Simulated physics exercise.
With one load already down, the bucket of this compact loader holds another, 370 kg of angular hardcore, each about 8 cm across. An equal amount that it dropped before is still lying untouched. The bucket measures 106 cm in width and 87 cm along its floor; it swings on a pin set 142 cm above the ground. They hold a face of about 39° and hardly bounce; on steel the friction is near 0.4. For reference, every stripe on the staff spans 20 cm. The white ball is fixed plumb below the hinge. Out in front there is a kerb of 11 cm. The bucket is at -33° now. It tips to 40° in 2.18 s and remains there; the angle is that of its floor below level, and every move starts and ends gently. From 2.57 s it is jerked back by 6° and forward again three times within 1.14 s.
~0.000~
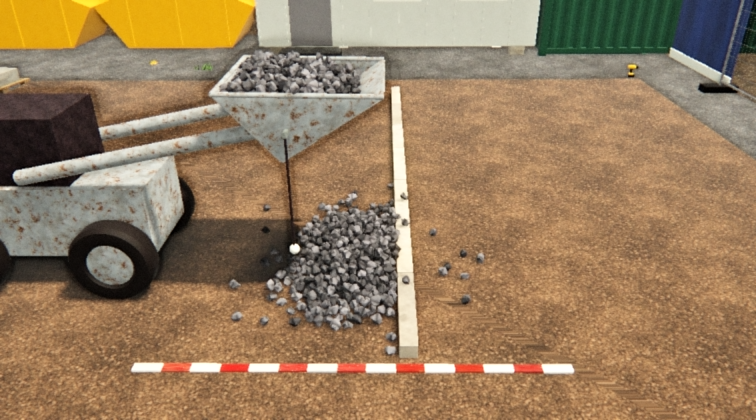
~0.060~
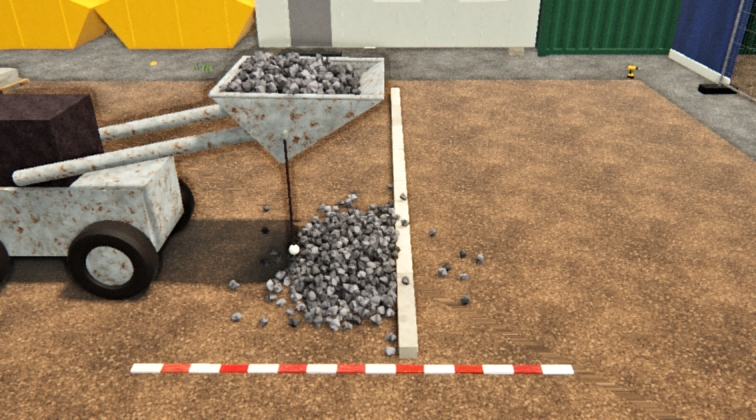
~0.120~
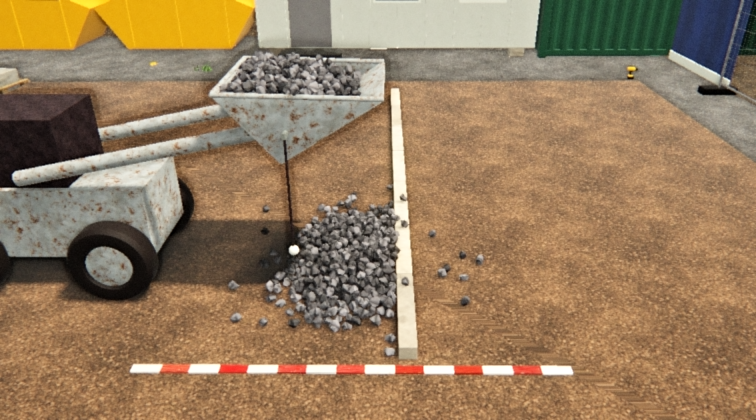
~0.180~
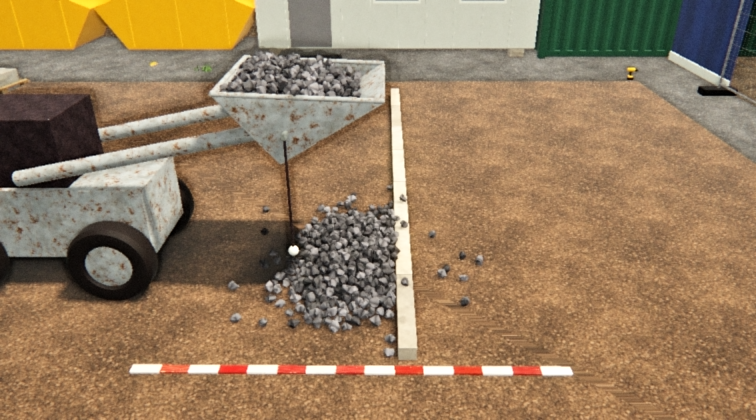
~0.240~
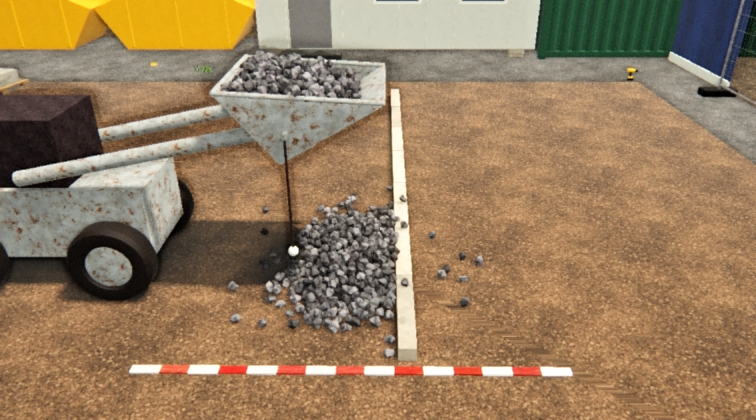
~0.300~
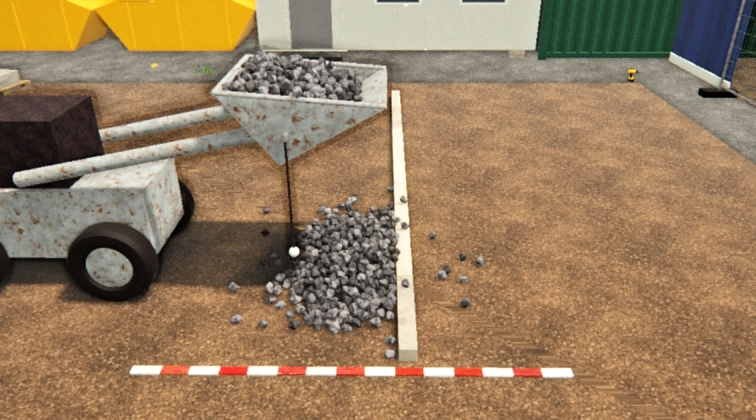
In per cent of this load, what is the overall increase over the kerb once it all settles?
68 out of 100, about.
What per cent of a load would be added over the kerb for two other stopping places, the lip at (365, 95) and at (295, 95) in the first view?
About 50 and 0 per cent.
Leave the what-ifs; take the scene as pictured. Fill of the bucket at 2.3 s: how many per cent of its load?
Roughly 30 per cent of its load.
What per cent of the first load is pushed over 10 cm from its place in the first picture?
Estimate: 0 %, roughly.
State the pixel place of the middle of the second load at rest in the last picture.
They end up centred around (428, 257).
After 1.6 s the floor is at 29°; in per cent of one load, 97 in the bucket, 102 on this side of the kerb, 1 over the kerb; the foremost stones are at (451, 265).
After 2.3 s the floor is at 40°; in per cent of one load, 29 in the bucket, 152 on this side of the kerb, 19 over the kerb; the foremost stones are at (466, 268).
After 4.2 s the floor is at 40°; in per cent of one load, 0 in the bucket, 131 on this side of the kerb, 69 over the kerb; the foremost stones are at (534, 268).
After 6.8 s the floor is at 40°; in per cent of one load, 0 in the bucket, 131 on this side of the kerb, 69 over the kerb; the foremost stones are at (534, 268). Net gain over the kerb, 68.
